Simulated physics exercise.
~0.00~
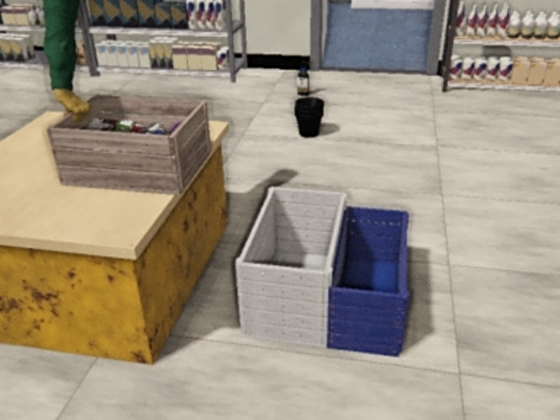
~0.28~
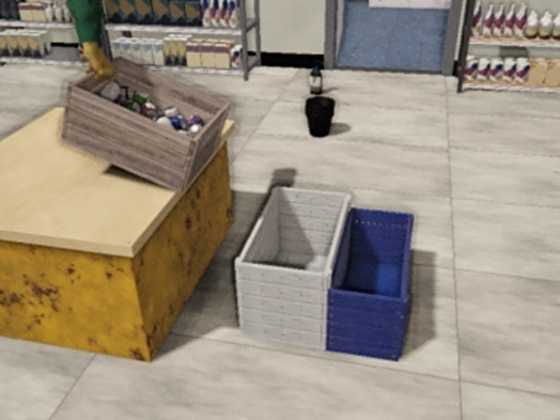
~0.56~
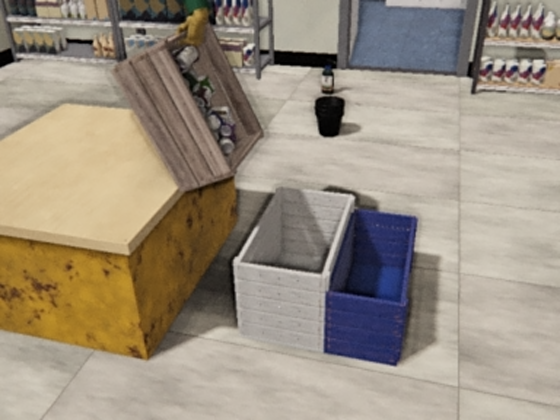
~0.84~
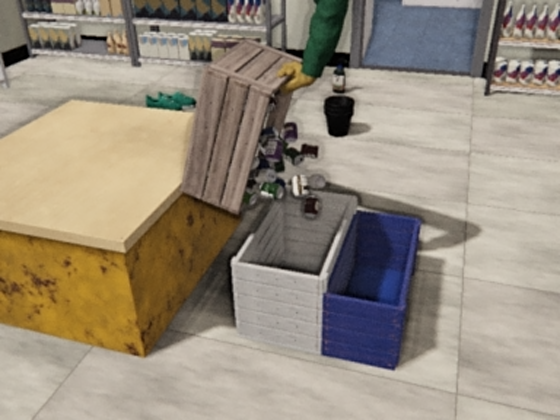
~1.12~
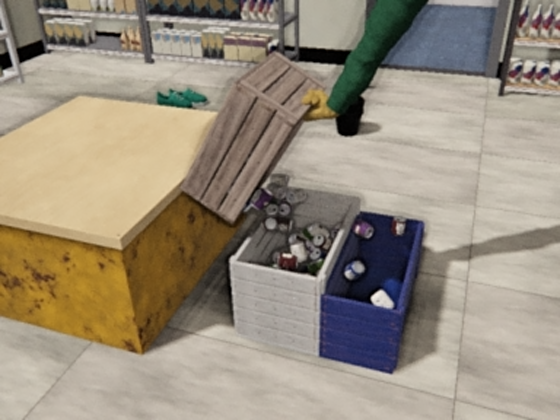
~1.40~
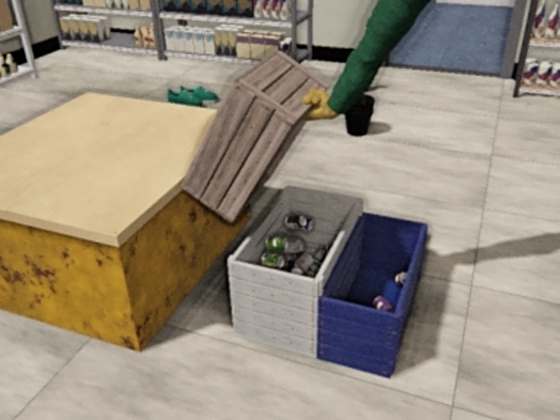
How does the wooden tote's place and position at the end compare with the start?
At the start the wooden tote sits upright on top of the bench. By the end it is farther right, tipped over the bench's edge with its open side facing down toward the white tote.
